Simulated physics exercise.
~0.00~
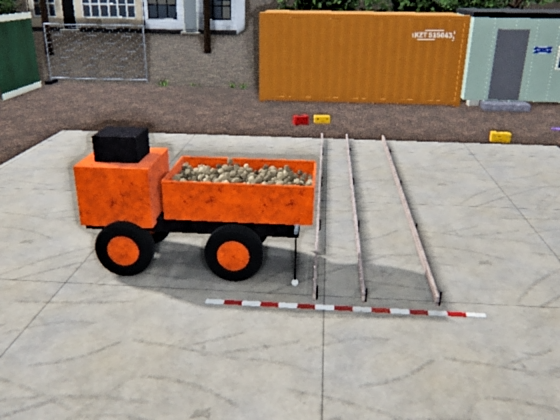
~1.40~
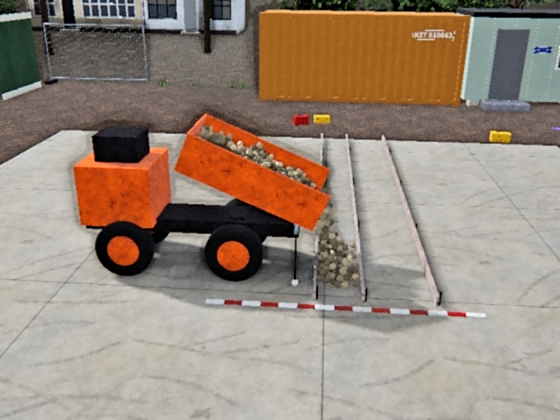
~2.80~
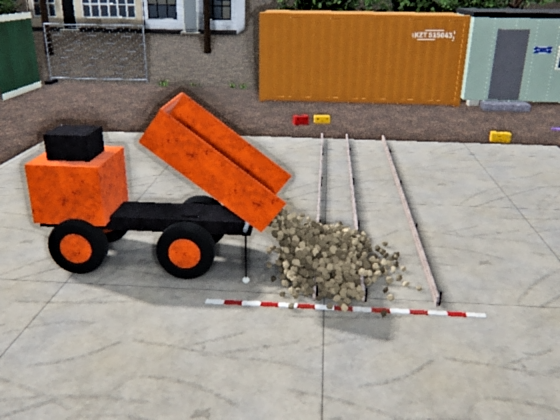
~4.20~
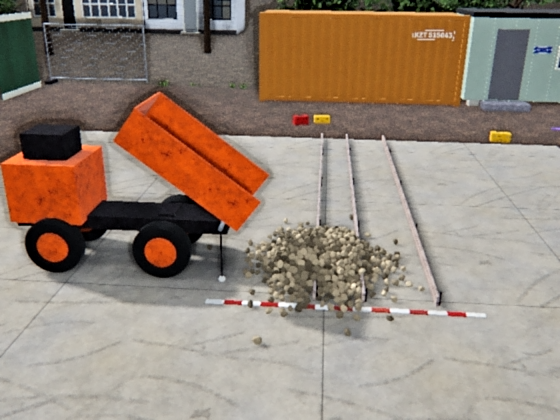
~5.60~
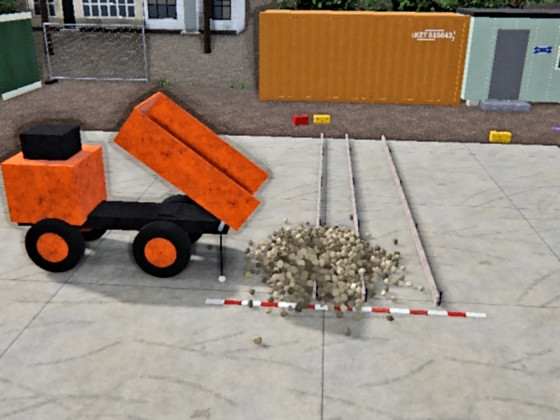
In the video, an orange tipper truck raises its body and pours stones onto the concrete among three boards, then rolls left with the body still tilted. It stops empty, leaving a low heap beside and across the boards, mostly around the left and middle ones.
